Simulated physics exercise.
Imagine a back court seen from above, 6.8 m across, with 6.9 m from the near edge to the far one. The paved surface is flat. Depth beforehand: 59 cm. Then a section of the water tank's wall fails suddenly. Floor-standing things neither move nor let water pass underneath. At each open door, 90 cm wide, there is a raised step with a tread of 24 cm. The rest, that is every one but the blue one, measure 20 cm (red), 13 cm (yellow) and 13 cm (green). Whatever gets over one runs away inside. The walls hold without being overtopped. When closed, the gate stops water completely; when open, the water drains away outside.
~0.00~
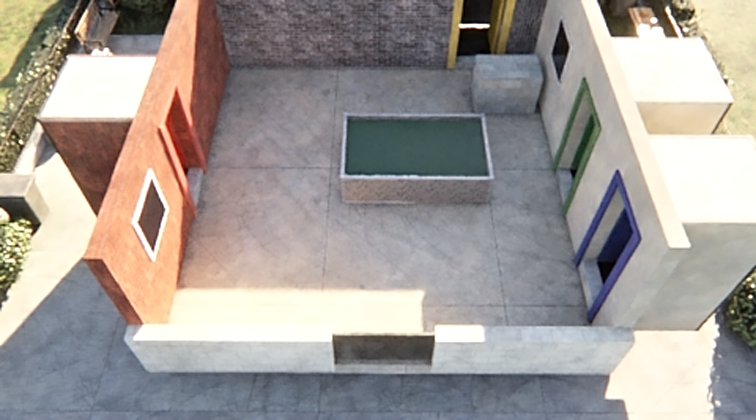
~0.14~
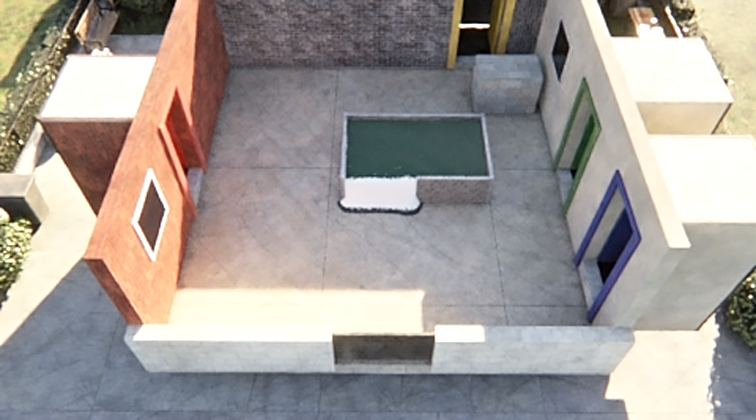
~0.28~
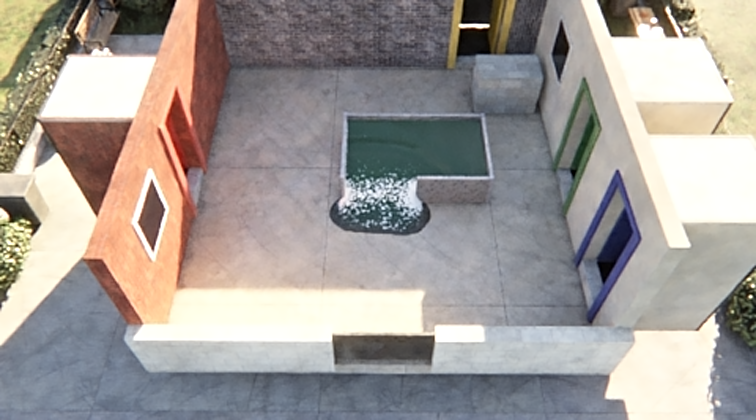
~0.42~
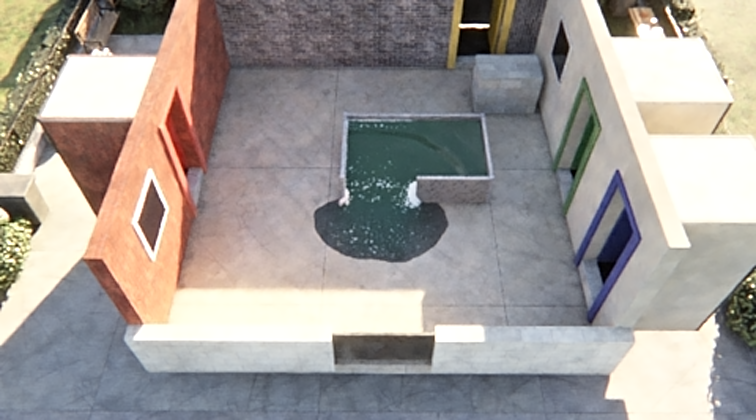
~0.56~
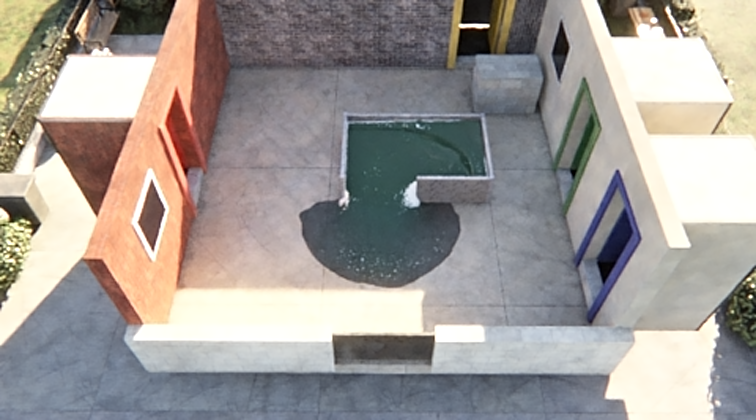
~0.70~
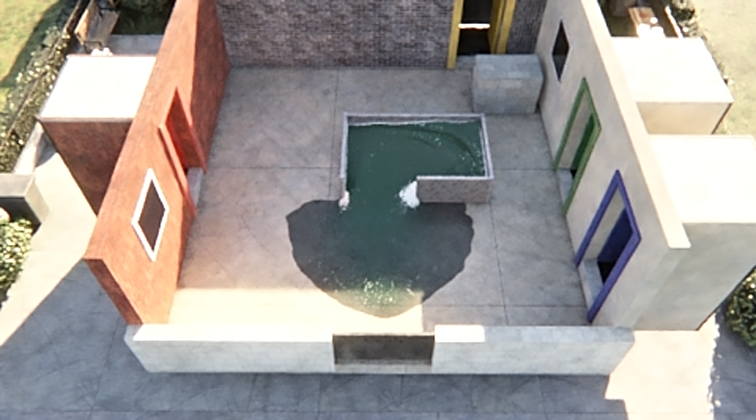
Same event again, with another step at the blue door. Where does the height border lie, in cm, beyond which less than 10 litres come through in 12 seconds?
It lies at roughly 12 cm.
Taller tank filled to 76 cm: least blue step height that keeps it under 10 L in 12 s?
I'd go with near 16 cm then.
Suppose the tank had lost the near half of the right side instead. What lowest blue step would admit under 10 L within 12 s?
At least roughly 6.5 centimetres tall.
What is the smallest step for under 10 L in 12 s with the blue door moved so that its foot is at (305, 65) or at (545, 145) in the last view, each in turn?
First place around 6.0 cm, second around 6.0 cm.
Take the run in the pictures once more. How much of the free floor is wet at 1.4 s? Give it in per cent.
I'd say near 25 percent is wet.
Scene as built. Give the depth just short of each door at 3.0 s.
At the red door the depth is 0 cm, at blue 10 cm, at yellow 0 cm and at green 0 cm.
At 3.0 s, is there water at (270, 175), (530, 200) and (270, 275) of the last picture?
Status: Clear / clear / submerged.
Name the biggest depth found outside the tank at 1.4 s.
32 cm.
After 1.4 s water covers 25 % of the floor, deepest (32 cm) near (363, 205); it has not reached the blue door.
After 3.0 s water covers 35 % of the floor, deepest (33 cm) near (174, 349); 10 cm at the blue door, 0 litres in over its 25 cm step.
After 12.0 s water covers 100 % of the floor, deepest (10 cm) near (531, 90); 6 cm at the blue door, 0 litres in over its 25 cm step.
At the blue door as built, the water arrived by 2.9 s and peaked near 15 cm at 3.8 s.
With a step of 10.5 cm, 21 litres would have come in within the 12 s; with 14 cm, 3 litres. So under 10 litres takes about 12 cm.
